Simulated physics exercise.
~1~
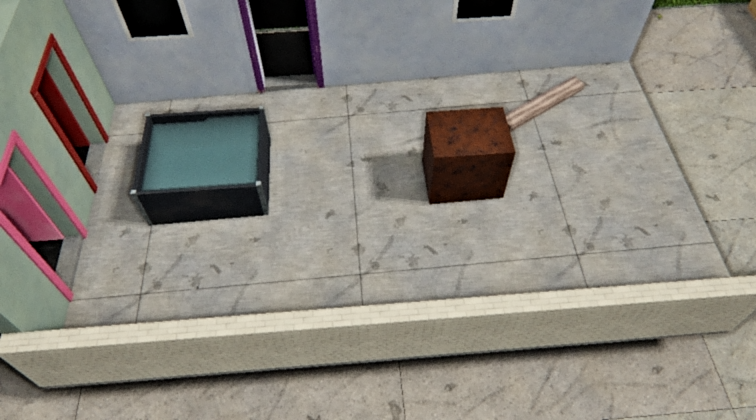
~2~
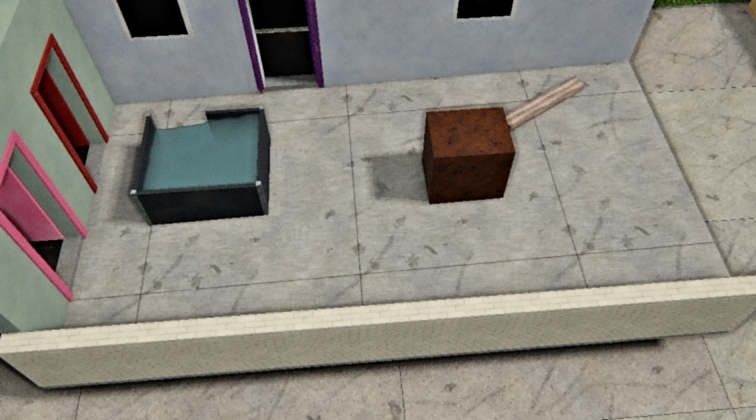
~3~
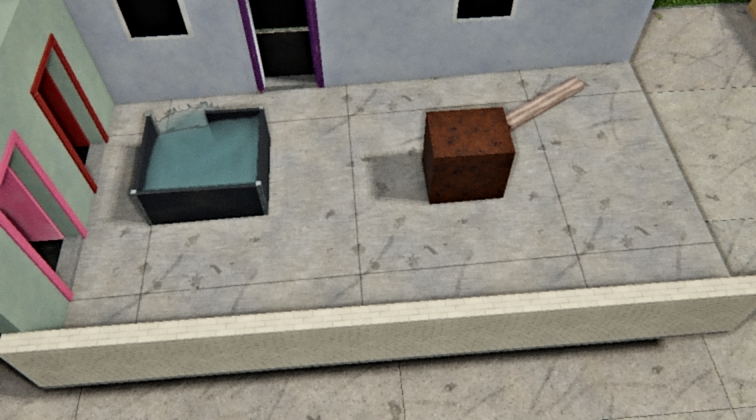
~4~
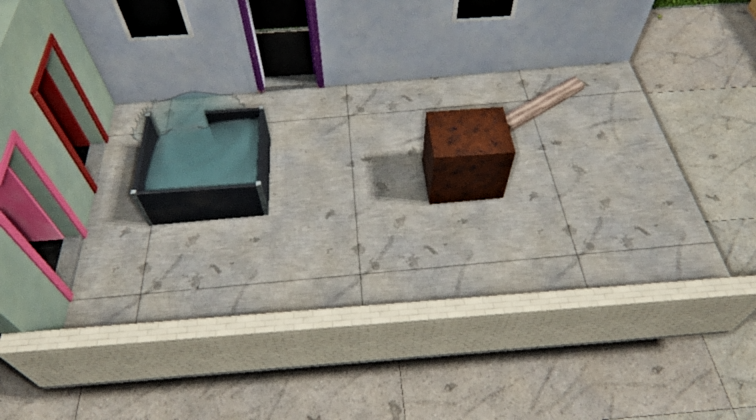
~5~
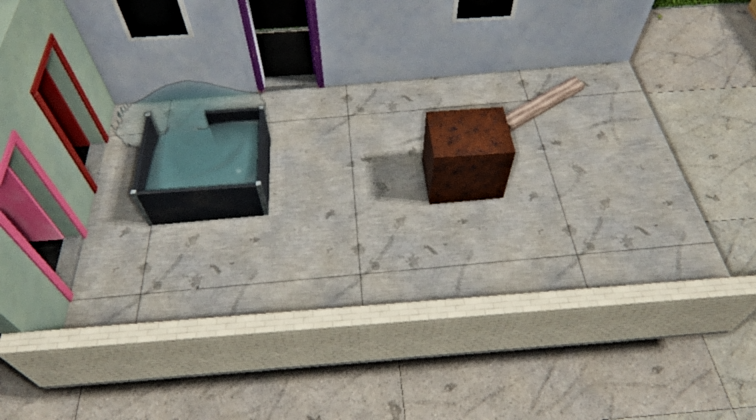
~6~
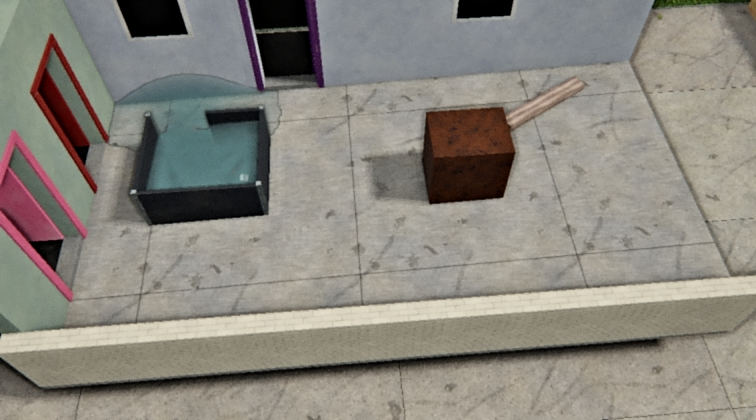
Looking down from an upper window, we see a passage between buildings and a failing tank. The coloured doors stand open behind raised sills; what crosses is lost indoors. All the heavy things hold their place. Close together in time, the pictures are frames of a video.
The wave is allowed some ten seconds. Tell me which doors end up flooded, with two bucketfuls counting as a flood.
The red door tops two buckets; the purple door does not top two buckets; the pink door does not top two buckets.
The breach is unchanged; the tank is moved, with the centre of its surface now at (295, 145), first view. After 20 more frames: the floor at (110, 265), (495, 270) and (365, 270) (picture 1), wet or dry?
Result: Inundated; spared; spared.
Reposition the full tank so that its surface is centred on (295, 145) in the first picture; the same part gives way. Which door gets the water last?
It is the pink-painted one.
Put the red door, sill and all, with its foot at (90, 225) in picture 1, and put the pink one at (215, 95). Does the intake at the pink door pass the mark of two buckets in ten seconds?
Looking at it, the pink one overshoots.
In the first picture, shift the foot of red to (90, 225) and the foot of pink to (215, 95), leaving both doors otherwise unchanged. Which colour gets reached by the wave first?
I'd go with the pink one.
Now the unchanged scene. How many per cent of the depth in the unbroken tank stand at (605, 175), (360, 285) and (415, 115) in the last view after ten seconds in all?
I'd say around 0 per cent, then 6 per cent, then 4 per cent.
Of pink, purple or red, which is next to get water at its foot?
It's the one in purple.
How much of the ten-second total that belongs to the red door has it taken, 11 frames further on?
Around 10 percent.
A moment on, water covers 10 % of the floor; the red door wet at the sill, nothing in, the purple door wet at the sill, nothing in, the pink door not reached.
Next, water covers 25 % of the floor; the red door under two buckets in, the purple door wet at the sill, nothing in, the pink door wet at the sill, nothing in.
Then, water covers 45 % of the floor; the red door over two buckets in, the purple door wet at the sill, nothing in, the pink door wet at the sill, nothing in.
Later, water covers 60 % of the floor; the red door far over two buckets in, the purple door wet at the sill, nothing in, the pink door wet at the sill, nothing in.
In the end, water covers 65 % of the floor; the red door far over two buckets in, the purple door wet at the sill, nothing in, the pink door under two buckets in.
